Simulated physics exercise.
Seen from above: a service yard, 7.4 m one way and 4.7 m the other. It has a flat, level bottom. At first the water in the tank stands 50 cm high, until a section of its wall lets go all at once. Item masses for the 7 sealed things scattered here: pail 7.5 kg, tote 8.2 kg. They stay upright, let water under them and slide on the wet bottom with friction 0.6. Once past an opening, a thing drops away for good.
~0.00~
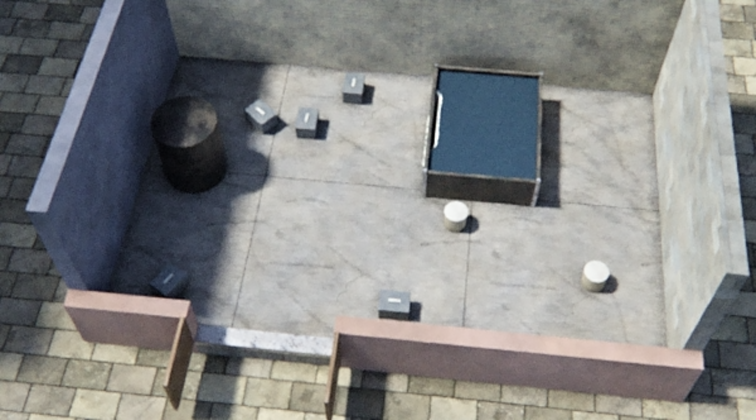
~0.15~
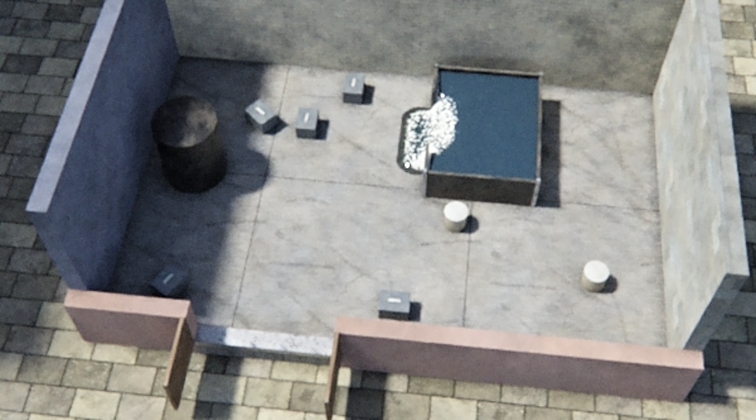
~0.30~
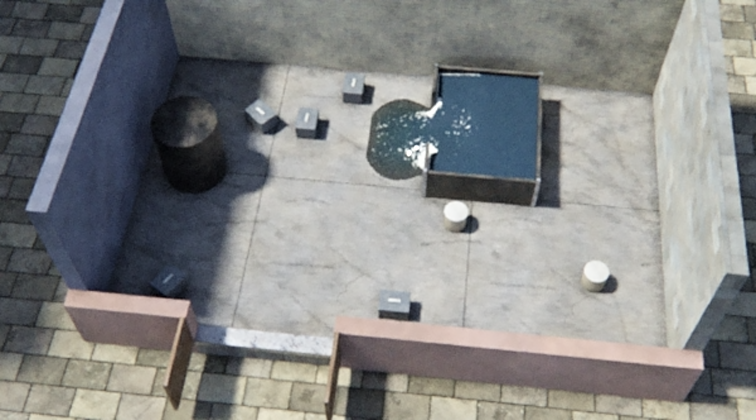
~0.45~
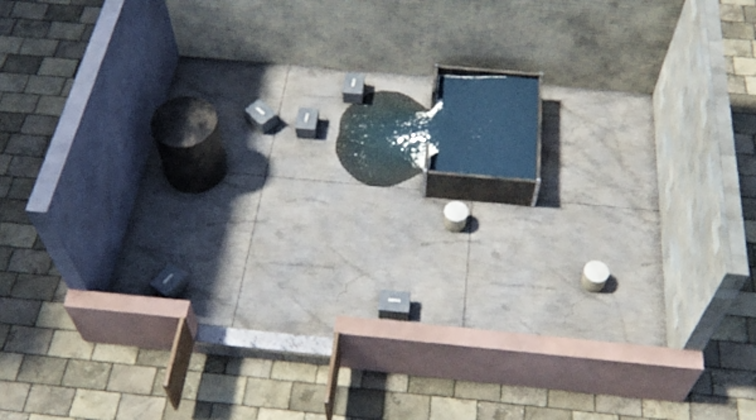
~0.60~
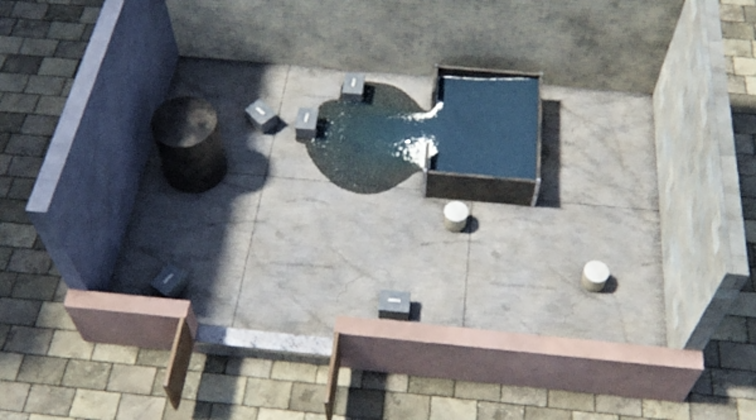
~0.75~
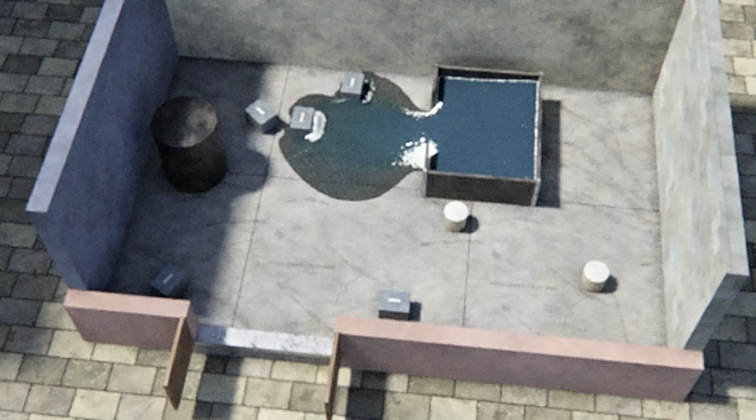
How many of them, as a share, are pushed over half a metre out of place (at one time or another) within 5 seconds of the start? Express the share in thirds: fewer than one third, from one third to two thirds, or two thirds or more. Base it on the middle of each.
Result: The central band.
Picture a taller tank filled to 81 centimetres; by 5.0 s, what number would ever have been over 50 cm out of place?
Count: 4.
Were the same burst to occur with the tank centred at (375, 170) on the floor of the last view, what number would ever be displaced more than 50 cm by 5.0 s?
Count: 3.
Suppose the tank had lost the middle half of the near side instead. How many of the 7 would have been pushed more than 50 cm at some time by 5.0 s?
In that case the number is 2.
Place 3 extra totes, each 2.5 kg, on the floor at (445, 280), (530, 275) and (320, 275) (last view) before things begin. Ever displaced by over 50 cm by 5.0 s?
First stays inside, second stays inside, third stays inside.
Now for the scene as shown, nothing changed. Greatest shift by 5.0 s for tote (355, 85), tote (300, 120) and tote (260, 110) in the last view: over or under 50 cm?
Beyond the mark, beyond the mark, beyond the mark.
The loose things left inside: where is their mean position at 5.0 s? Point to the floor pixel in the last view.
The centre is close to (306, 203).
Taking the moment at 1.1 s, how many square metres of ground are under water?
Wet area: Approx. 8.5 m2.
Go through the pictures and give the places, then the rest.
In the first picture, a tote at (307, 118), on the bottom; a tote at (354, 83) rests on the ground; water covers 2.8 m2; 0 of 7 have shifted.
In the second picture, a tote at (307, 118) rests on the ground; a tote at (354, 83) rests on the ground; 3.3 m2 under water; 0 of 7 have shifted.
In the third picture, a tote at (307, 118), on the bottom; a tote at (354, 83), on the bottom; 4.0 m2 under water; 0 of 7 have shifted.
In the fourth picture, a tote at (307, 118) rests on the ground; a tote at (354, 83) rests on the ground; 4.7 m2 under water; 0 of 7 have shifted.
In the fifth picture, a tote at (307, 118), on the bottom; a tote at (354, 83), on the bottom; water covers 5.5 m2; 0 of 7 have shifted.
In the sixth picture, a tote at (302, 118), on the bottom, 7 cm from its start; a tote at (353, 83) rests on the ground; 6.2 m2 under water; 1 of 7 have shifted.
After 1.1 s 0 of 7 are over 50 cm from their spots; 0 afloat.
After 2.2 s 3 of 7 are over 50 cm from their spots; 2 afloat.
After 3.5 s 3 of 7 are over 50 cm from their spots; 4 afloat.
After 5.0 s 3 of 7 are over 50 cm from their spots, and 3 have been at some point; 4 afloat.
